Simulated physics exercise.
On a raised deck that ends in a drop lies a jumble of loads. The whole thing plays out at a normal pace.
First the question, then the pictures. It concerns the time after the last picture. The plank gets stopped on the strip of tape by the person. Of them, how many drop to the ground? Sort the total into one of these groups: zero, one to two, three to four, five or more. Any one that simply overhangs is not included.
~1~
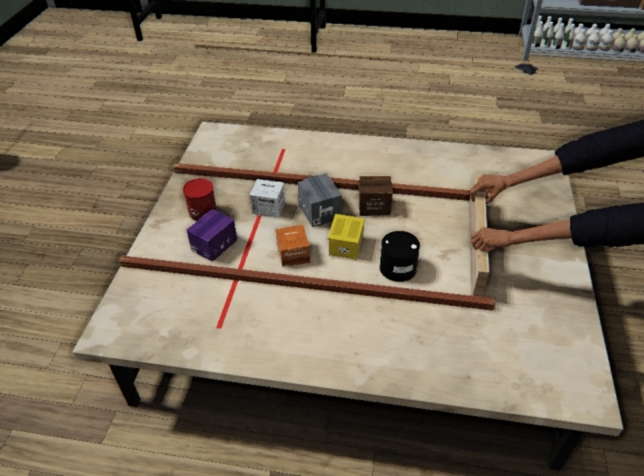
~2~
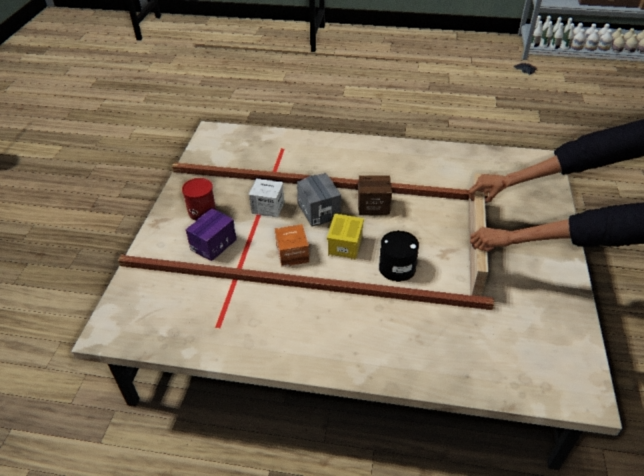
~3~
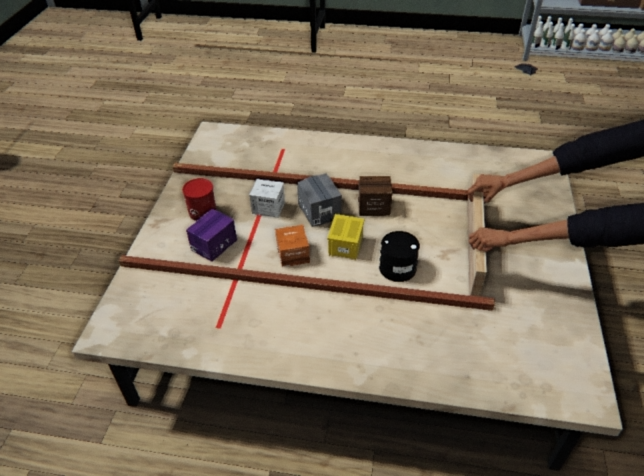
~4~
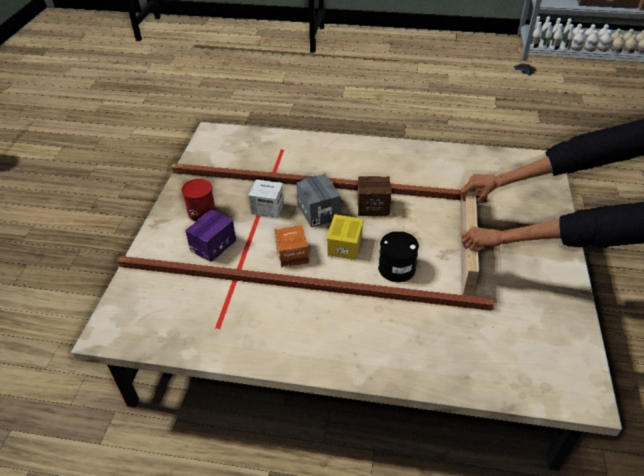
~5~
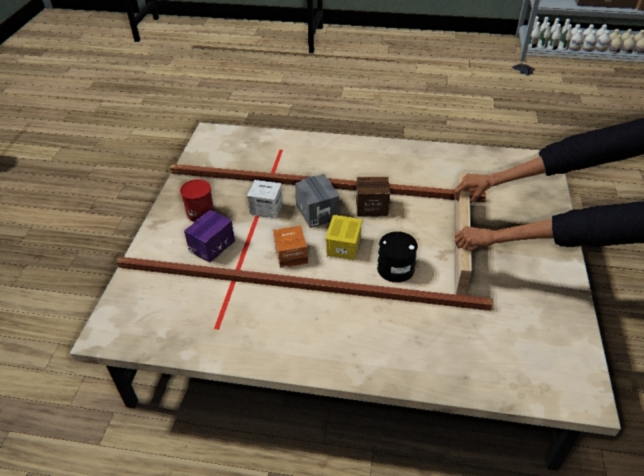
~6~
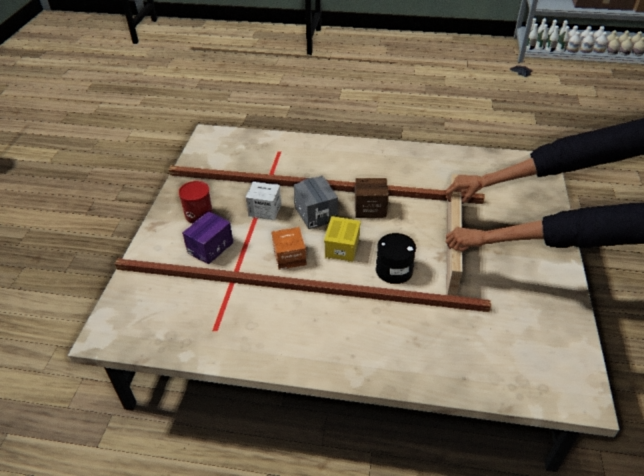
It goes in the group zero.
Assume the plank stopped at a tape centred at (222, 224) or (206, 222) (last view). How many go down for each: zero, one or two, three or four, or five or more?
Taking the two places as listed: Just one or two, then three or four.
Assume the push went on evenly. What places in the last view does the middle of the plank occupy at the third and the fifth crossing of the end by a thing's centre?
It sits near (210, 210), and then near (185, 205).
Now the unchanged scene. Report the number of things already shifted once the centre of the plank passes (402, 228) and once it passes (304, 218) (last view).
The counts are 1 and 6.
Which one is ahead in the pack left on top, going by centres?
That would be the red pail.
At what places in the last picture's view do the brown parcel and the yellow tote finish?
The brown parcel ends up near (248, 185), and the yellow tote near (228, 222).
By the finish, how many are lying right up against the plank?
Number in contact with it: 3.
A little later, none off yet; red pail at rest near (197, 203); purple box at rest near (209, 238); white box at rest near (264, 201).
Next, none off yet; red pail at rest near (197, 203); purple box at rest near (209, 238); white box shifted a little near (260, 201).
Later still, none off yet; red pail shifted a little near (188, 204); purple box shifted a little near (202, 237); white box shifted well along near (218, 203).
When it is over, the number that fall off is zero.
